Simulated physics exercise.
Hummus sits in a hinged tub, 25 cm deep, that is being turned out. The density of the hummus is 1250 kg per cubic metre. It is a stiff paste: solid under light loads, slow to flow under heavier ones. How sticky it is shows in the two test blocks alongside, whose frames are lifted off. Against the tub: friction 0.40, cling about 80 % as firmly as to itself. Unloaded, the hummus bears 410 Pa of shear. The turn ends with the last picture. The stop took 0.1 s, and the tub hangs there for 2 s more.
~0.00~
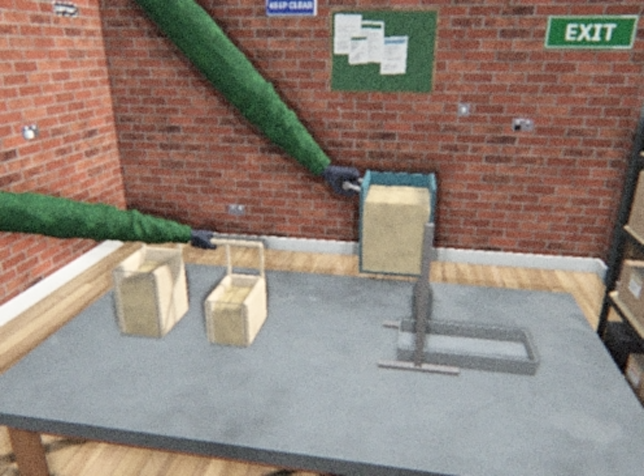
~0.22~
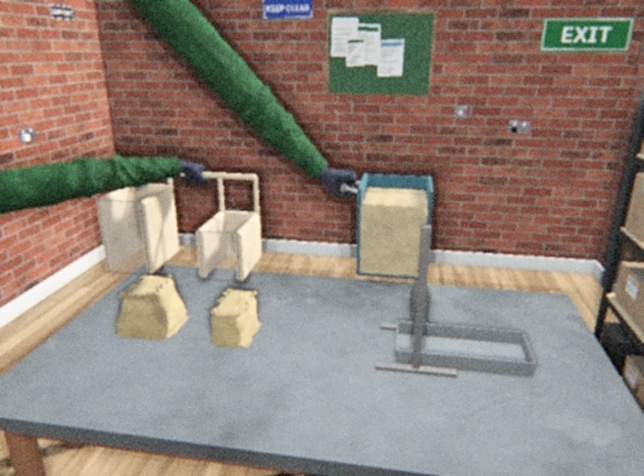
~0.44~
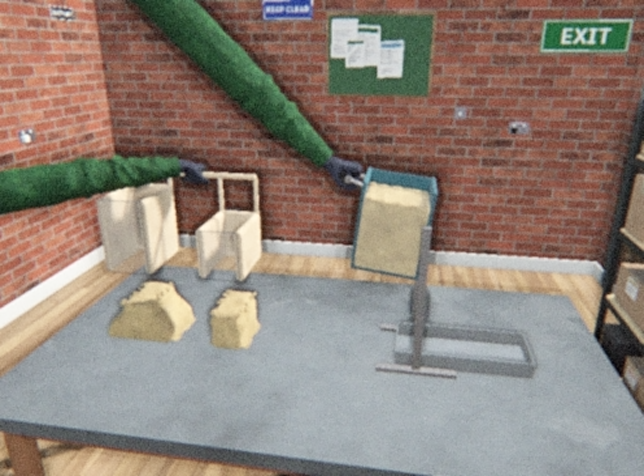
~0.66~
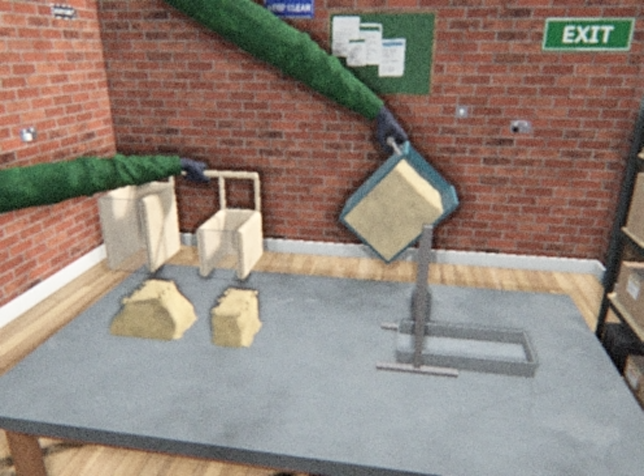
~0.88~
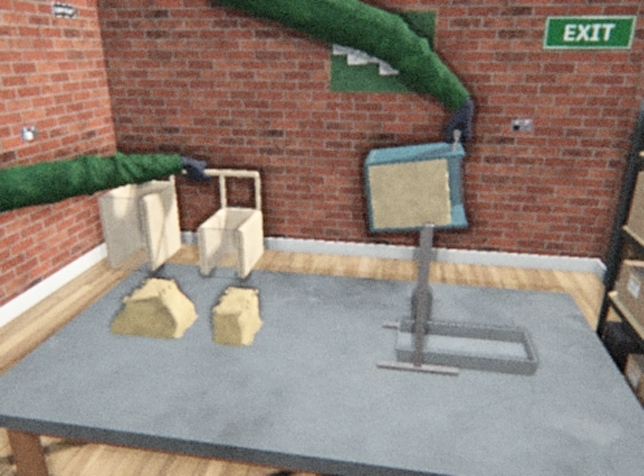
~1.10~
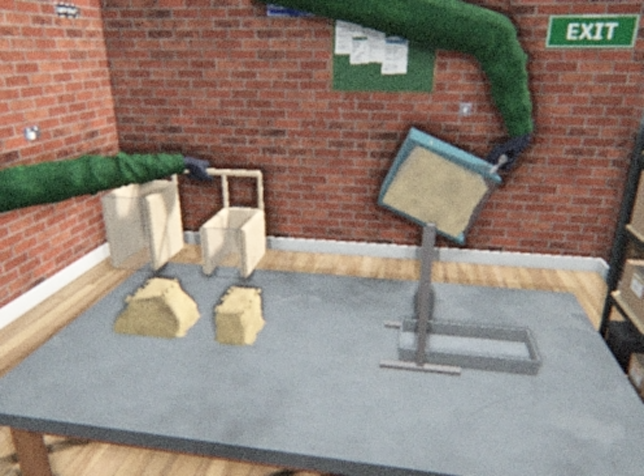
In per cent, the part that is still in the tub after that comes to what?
It comes to some 0 %.
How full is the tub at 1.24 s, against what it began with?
Some 70 per cent.
After 1.24 s, the tub is at 113 degrees and holds 72 %.
After 1.41 s, the tub is at 113 degrees and holds 32 %.
After 1.58 s, the tub is at 113 degrees and holds 20 %.
After 1.75 s, the tub is at 113 degrees and holds 5 %.
After 3.10 s, the tub is at 113 degrees and holds 0 %.
